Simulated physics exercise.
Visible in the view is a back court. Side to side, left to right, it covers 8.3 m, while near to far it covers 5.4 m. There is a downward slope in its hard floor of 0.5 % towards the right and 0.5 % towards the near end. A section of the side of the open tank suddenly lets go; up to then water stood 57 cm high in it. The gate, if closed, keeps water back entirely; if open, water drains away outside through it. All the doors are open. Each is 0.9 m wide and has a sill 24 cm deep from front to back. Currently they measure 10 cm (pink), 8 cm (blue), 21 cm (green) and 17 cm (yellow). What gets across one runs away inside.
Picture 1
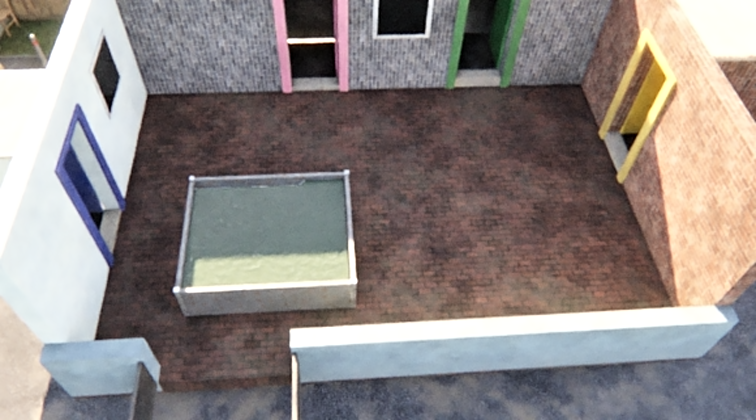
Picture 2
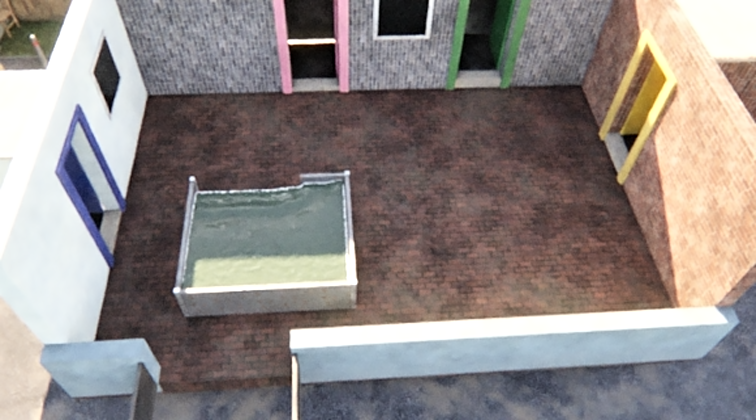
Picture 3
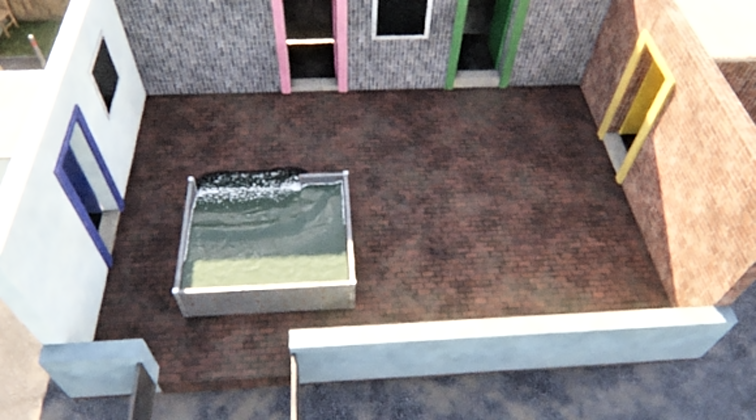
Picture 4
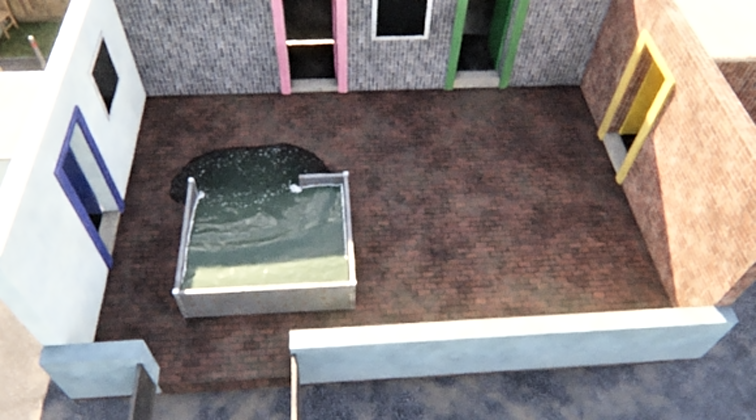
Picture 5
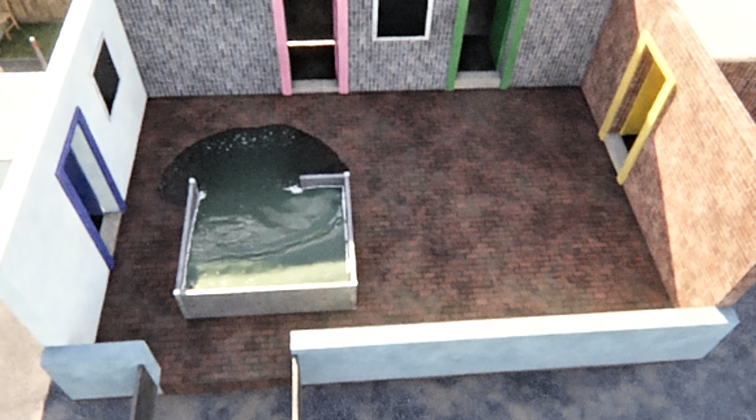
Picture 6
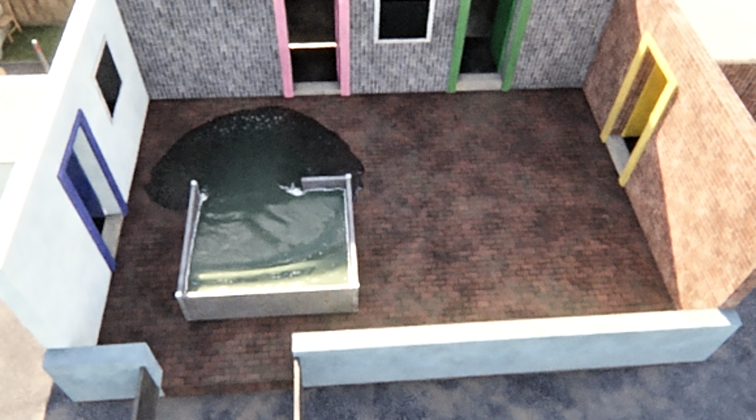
Water bursting through the far side of an open tank and spreading in a dark fan across a brick-paved back court.
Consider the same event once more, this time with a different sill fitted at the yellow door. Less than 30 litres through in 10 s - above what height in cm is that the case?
Above about 6.5 cm.
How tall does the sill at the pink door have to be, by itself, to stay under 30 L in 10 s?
At pink, about 17 cm.
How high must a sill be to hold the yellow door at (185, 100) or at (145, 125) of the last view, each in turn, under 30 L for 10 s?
Roughly 23 and 24 cm.
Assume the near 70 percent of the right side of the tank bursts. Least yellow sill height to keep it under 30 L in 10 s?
In that case you'd want it roughly 10.0 cm high.
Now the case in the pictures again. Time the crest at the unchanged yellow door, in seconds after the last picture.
5.5 s.
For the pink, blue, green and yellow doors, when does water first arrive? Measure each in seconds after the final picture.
The pink door at 0.3 s, the blue door at 2.4 s, the green door at 1.8 s, the yellow door at 3.8 s.
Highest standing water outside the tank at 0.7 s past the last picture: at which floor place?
Check close to (238, 103).
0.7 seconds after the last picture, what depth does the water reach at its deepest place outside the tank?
Max depth: Around 34 cm.
Then, 0.7 s after the last picture water covers 25 % of the floor, deepest (34 cm) near (238, 103); it has not reached the yellow door.
Then, 2.3 s after the last picture water covers 30 % of the floor, deepest (30 cm) near (238, 103); it has not reached the yellow door.
Then, 9.3 s after the last picture water covers 90 % of the floor, deepest (14 cm) near (688, 338); 7 cm at the yellow door, 0 litres in over its 17 cm sill.
At the yellow door as built, the water peaked near 12 cm, 5.7 s after the last picture.
With a sill of 5.5 cm, 45 litres would have come in within the 10 s; with 7.5 cm, 18 litres. So under 30 litres takes about 6.5 cm.
